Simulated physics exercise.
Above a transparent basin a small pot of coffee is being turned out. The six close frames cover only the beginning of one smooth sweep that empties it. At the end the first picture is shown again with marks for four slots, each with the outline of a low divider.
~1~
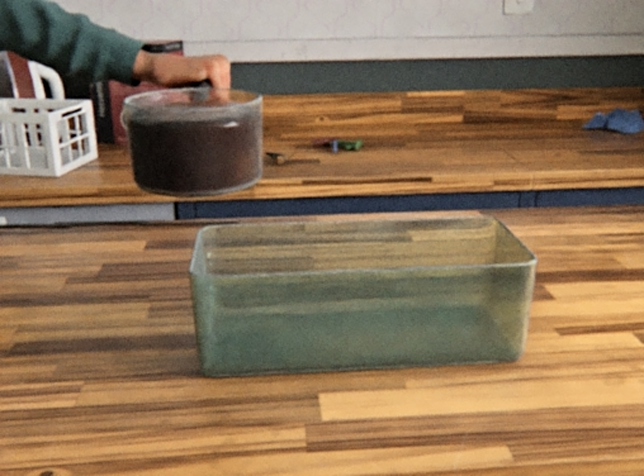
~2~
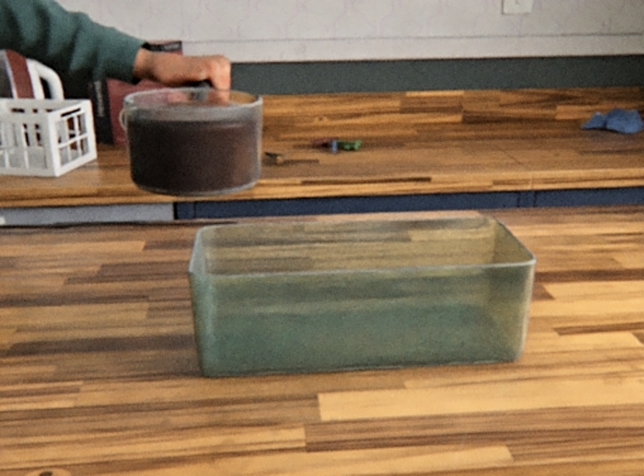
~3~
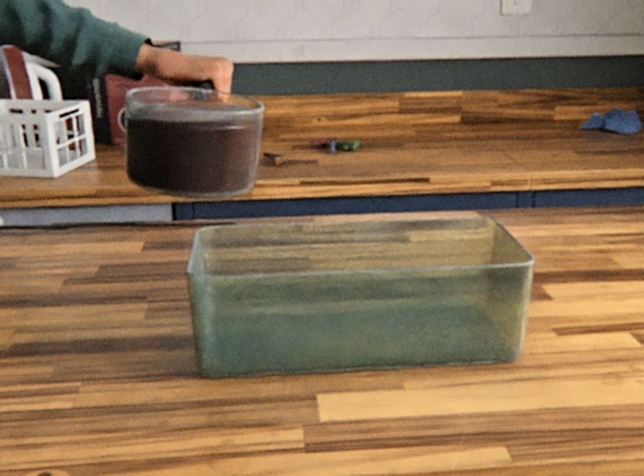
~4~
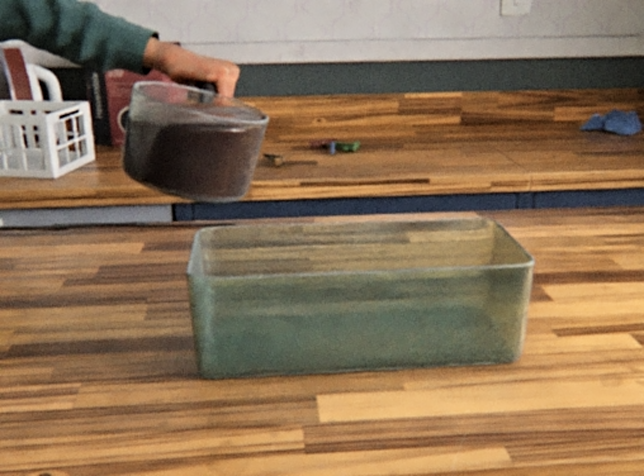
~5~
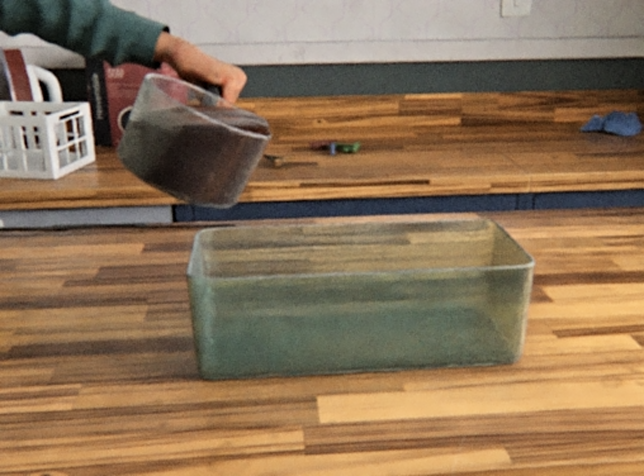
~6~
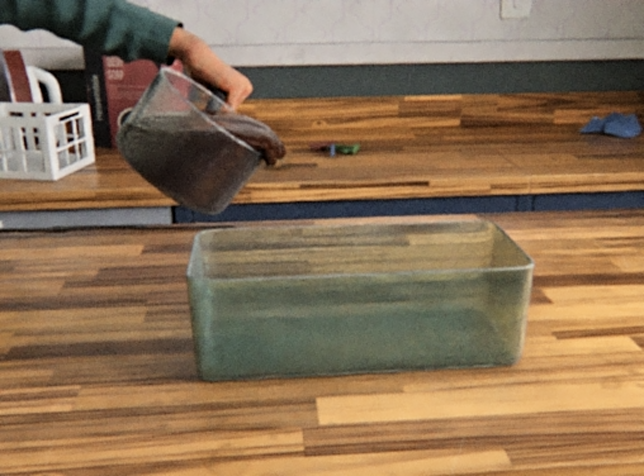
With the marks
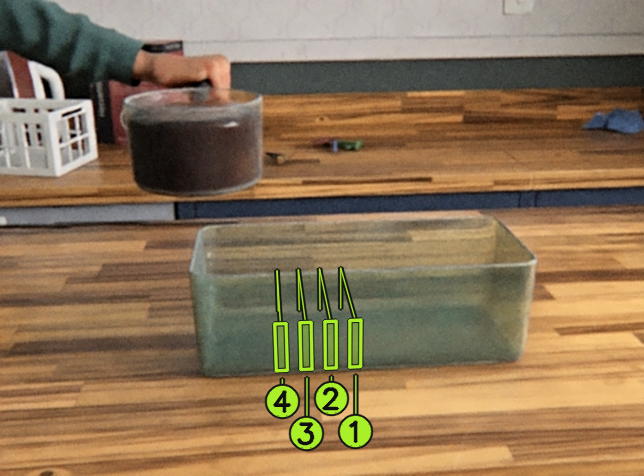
We see a hand holding a small clear pot of dark liquid upright above a transparent basin on a wooden counter, then tilting it steadily to the right until the liquid begins to come over the lip.
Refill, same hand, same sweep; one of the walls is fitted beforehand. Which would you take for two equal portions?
2 beats the others.
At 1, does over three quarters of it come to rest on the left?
Yes, it does.
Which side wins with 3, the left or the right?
The right one.
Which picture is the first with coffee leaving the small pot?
Picture 5.
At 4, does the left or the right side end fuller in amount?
The right one.
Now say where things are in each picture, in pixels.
Upright, lip at (258, 96); basin from (200, 372) to (523, 356); nothing has left yet.
Upright, lip at (259, 98); nothing has left yet.
Tipped about 7°, lip at (261, 105); nothing has left yet.
Tipped about 16°, lip at (265, 117); nothing has left yet.
Tipped about 27°, lip at (269, 132); coffee is over the lip, down to (269, 132).
Tipped about 39°, lip at (269, 149); coffee is over the lip, down to (271, 159).
On the marked copy, 1 at (355, 375); 2 at (331, 376); 3 at (306, 377); 4 at (282, 379).
If 1 is chosen, about 85 % ends left of the wall and 11 % right of it; 4 % is lost outside.
If 2 is chosen, about 49 % ends left of the wall and 50 % right of it.
If 3 is chosen, about 13 % ends left of the wall and 86 % right of it.
If 4 is chosen, about 5 % ends left of the wall and 94 % right of it.
